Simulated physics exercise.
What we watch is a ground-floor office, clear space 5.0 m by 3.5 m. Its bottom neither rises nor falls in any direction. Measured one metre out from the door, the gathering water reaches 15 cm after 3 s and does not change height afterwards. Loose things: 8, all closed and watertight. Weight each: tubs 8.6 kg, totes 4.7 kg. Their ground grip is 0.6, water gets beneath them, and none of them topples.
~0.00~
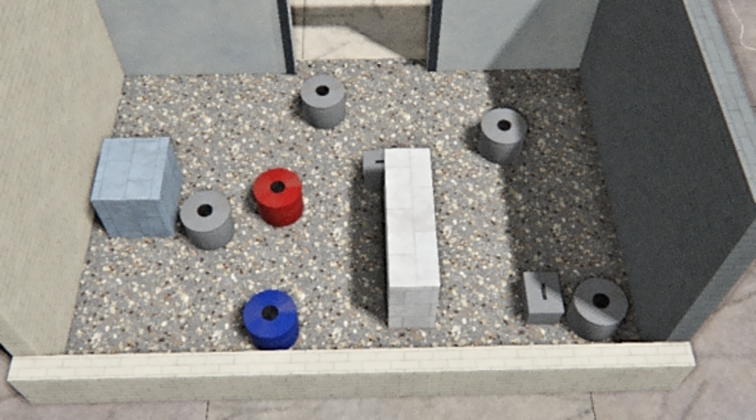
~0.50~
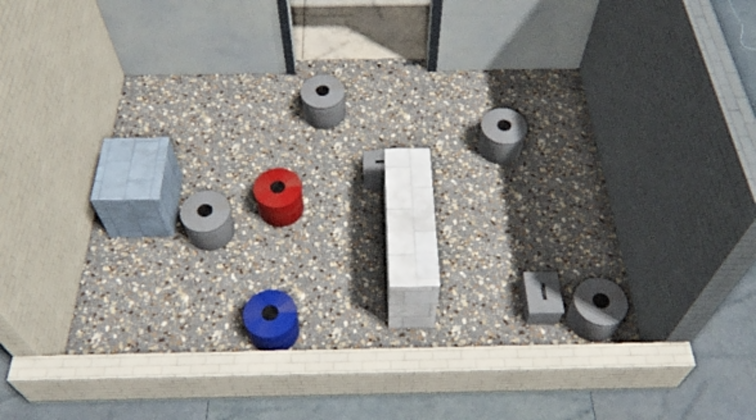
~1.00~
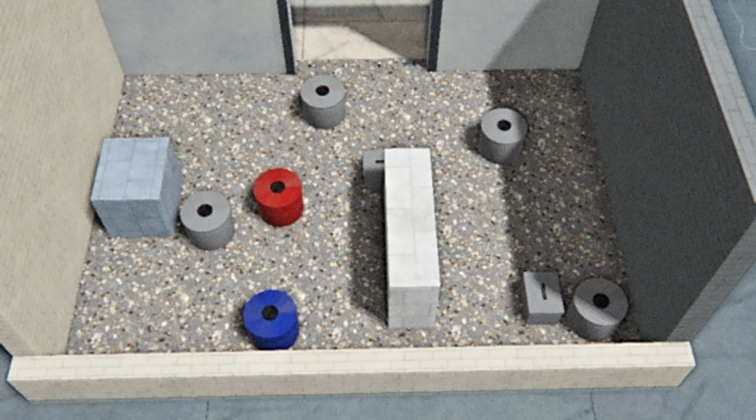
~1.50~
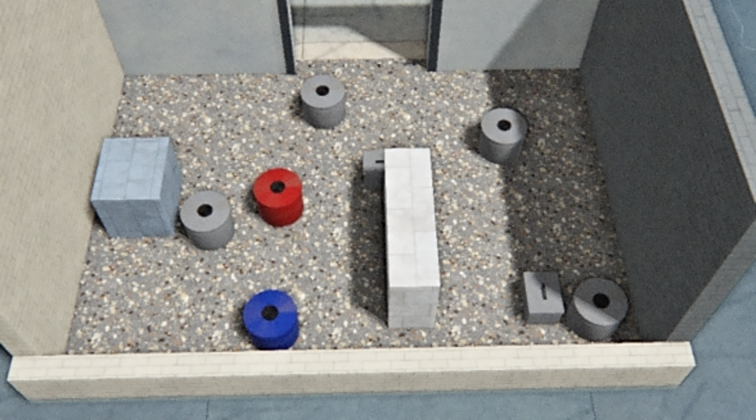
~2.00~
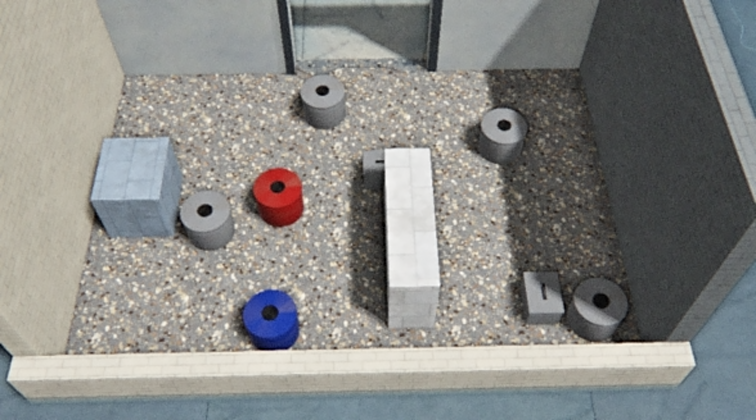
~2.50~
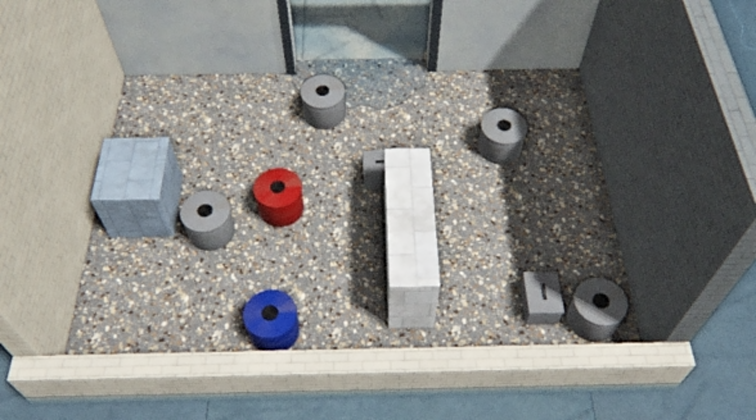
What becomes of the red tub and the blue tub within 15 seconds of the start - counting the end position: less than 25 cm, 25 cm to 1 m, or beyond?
As for the red tub, it goes far off; as for the blue tub, it goes far off.
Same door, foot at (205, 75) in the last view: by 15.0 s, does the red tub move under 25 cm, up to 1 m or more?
I'd expect the red tub to get swept far off.
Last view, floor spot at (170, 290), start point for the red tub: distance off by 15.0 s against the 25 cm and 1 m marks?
Result: It drifts only slightly.
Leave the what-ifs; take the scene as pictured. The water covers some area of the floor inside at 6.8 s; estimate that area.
Wet area: Approx. 14 m2.
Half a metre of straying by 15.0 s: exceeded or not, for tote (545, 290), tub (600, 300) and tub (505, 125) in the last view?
The first is bigger, the second not bigger and the third not bigger.
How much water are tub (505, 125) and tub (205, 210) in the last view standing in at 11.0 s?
Roughly 4 and 9 cm.
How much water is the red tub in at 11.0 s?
I'd say around 9 cm.
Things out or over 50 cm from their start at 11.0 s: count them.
By that point, 6.
After 3.5 s the red tub is near (278, 187), 0.0 m from its start, aground; the blue tub is near (270, 313), 0.0 m from its start, aground; 0 afloat.
After 6.8 s the red tub is near (272, 197), 0.1 m from its start, aground; the blue tub is near (270, 313), 0.0 m from its start, aground; 1 afloat.
After 11.0 s the red tub is near (214, 319), 1.4 m from its start, afloat; the blue tub is near (94, 310), 1.5 m from its start, afloat; 6 afloat.
After 15.0 s the red tub is near (83, 296), 1.9 m from its start, afloat; the blue tub is near (103, 235), 1.7 m from its start, afloat; 8 afloat.
